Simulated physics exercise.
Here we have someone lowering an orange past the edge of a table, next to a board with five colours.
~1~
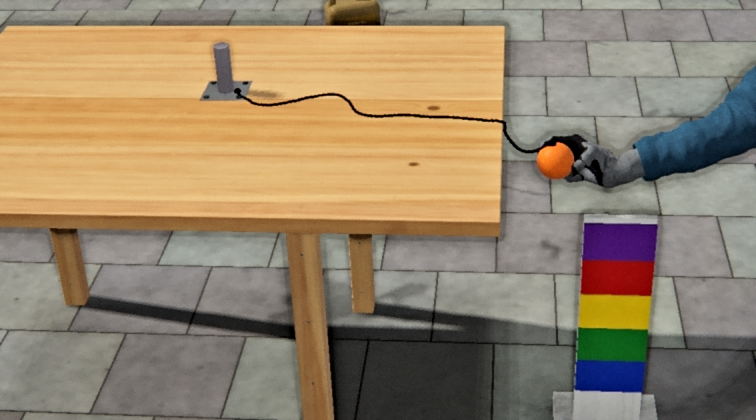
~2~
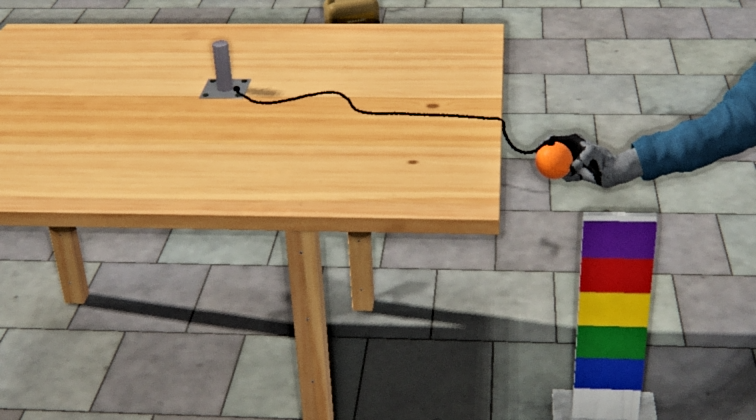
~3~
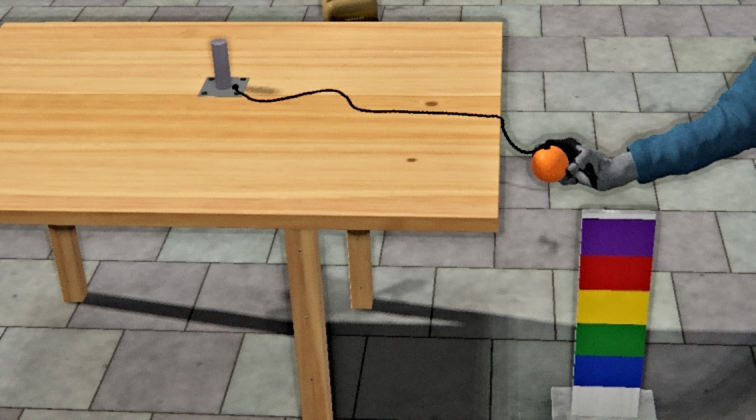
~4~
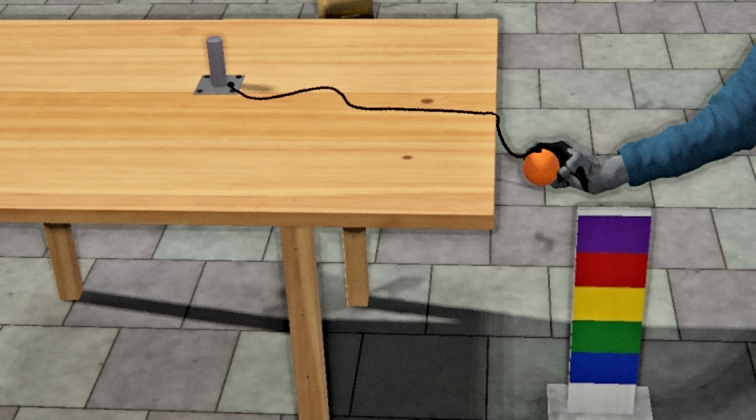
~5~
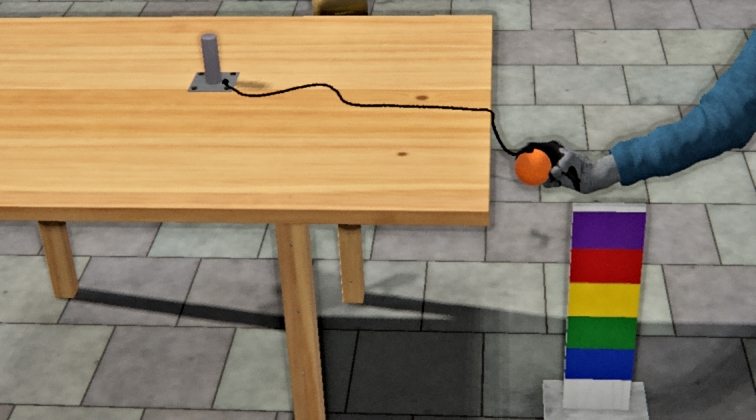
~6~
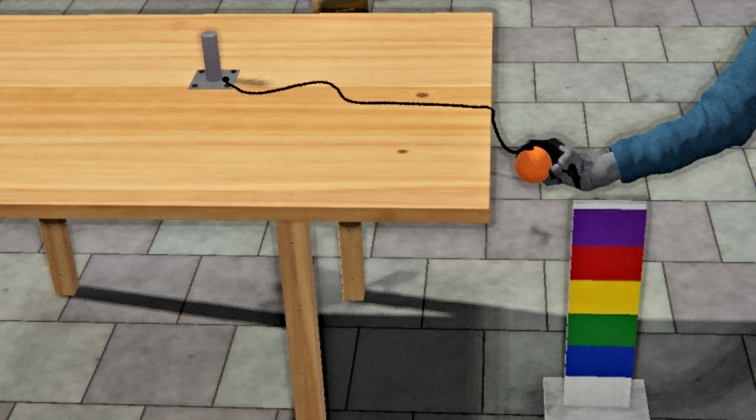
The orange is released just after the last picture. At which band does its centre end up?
At purple.
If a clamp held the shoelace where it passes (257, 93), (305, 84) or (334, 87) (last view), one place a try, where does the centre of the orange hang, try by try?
About (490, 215), (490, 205) and (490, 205).
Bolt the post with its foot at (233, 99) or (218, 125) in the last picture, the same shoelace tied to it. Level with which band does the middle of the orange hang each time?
It would be red; red.
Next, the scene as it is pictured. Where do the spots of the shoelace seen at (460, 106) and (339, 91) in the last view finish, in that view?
The first at (493, 117), the second at (368, 93).
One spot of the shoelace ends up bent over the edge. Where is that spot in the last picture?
Near (453, 106).
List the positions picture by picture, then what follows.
In the first picture, orange (556, 161); purple (620, 243); red (617, 279); yellow (615, 313); green (612, 346); blue (610, 377).
In the second picture, orange (554, 161); shoelace through (253, 101) (318, 94) (356, 110) (424, 115) (497, 120).
In the third picture, orange (549, 164).
In the fourth picture, orange (541, 168); shoelace through (247, 97) (313, 89) (350, 105) (419, 110) (491, 115).
In the fifth picture, orange (533, 168).
In the sixth picture, orange (533, 165); shoelace through (242, 91) (308, 84) (345, 99) (414, 104) (486, 109).
Soon after, orange near (528, 229); level with purple.
Then, orange near (465, 217); level with purple.
Further on, orange near (498, 224); level with purple.
At rest, orange near (490, 224); level with purple. Its centre hangs level with the purple band.
